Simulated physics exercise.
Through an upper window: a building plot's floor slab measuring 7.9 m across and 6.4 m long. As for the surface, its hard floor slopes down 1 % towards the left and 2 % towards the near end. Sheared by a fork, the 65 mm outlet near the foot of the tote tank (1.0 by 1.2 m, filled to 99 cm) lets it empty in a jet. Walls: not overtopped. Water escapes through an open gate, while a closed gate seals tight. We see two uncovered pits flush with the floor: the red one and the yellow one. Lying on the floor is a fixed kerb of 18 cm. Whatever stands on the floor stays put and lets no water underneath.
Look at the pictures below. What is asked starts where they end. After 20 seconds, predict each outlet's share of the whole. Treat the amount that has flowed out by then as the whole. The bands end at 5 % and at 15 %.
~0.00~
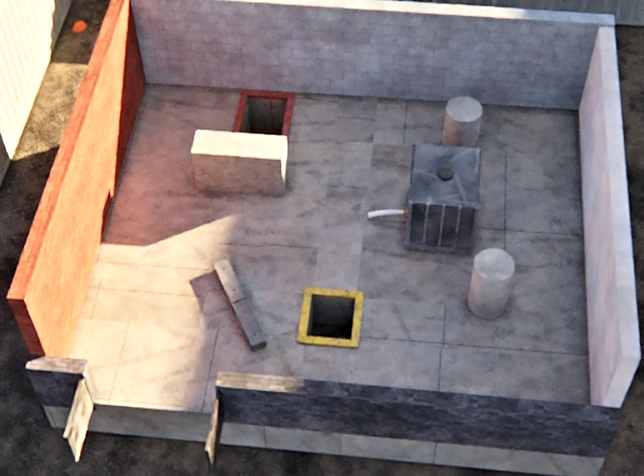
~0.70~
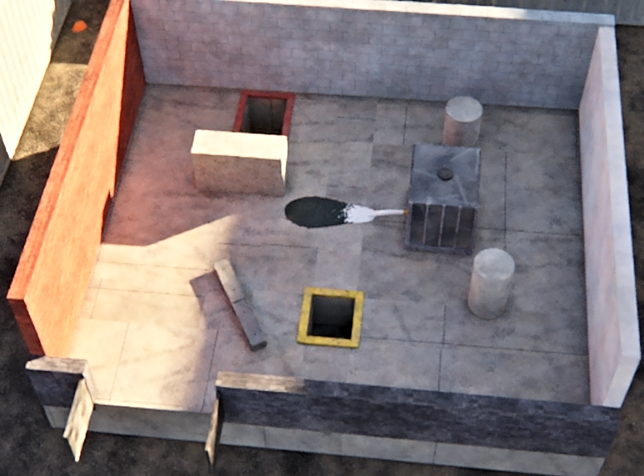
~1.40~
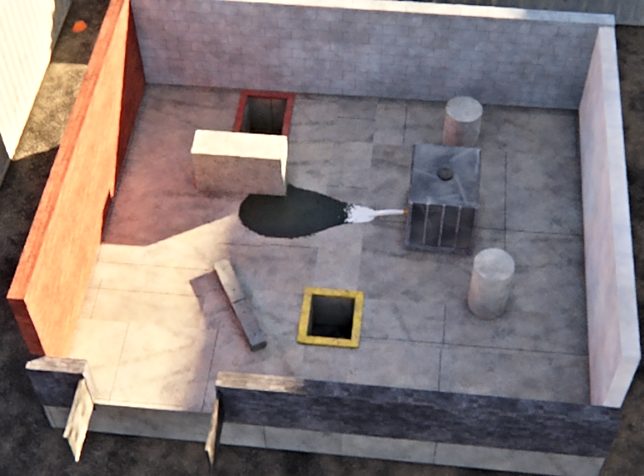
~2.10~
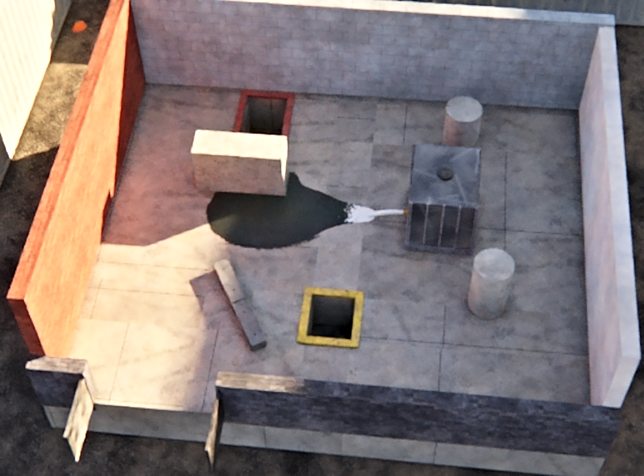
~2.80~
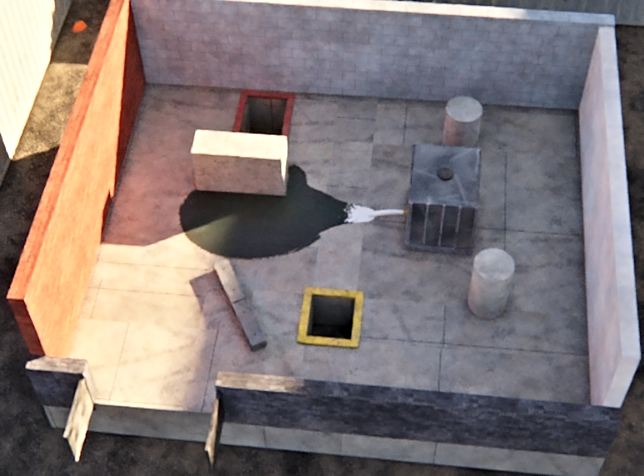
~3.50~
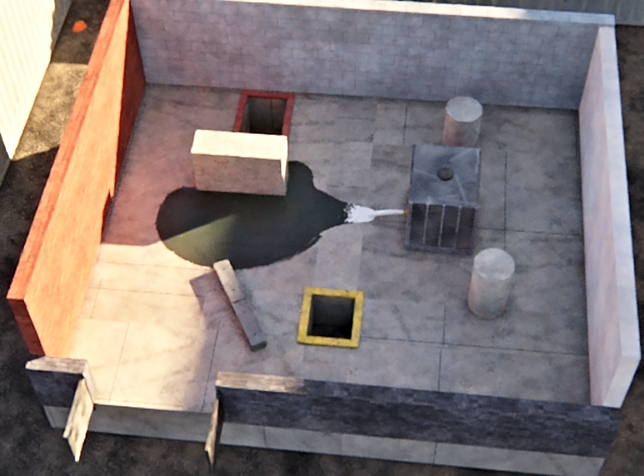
The gate opening takes above 15 %; the red pit takes under 5 %; the yellow pit takes less than 5 %.
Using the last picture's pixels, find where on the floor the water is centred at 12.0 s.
I'd put it around (174, 275).
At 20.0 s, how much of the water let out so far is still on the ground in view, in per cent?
74 %.
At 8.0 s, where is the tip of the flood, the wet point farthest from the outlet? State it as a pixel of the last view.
Tip position: Roughly (72, 344), last view.
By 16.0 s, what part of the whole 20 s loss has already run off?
I'd put it at about 40 per cent.
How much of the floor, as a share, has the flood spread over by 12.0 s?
20 %.
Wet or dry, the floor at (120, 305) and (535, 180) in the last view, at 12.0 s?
Order as asked - inundated / waterless.
After 5.0 s water covers 10 % of the floor and is deepest (2 cm) near (356, 217); gone so far, the gate opening 0 %, the red pit 0 %, the yellow pit 0 %.
After 8.0 s water covers 15 % of the floor and is deepest (2 cm) near (367, 217); gone so far, the gate opening 0 %, the red pit 0 %, the yellow pit 0 %.
After 12.0 s water covers 20 % of the floor and is deepest (5 cm) near (60, 385); gone so far, the gate opening 1 %, the red pit 0 %, the yellow pit 0 %.
After 16.0 s water covers 25 % of the floor and is deepest (6 cm) near (60, 385); gone so far, the gate opening 11 %, the red pit 0 %, the yellow pit 0 %.
After 20.0 s water covers 25 % of the floor and is deepest (6 cm) near (60, 385); gone so far, the gate opening 26 %, the red pit 0 %, the yellow pit 0 %.
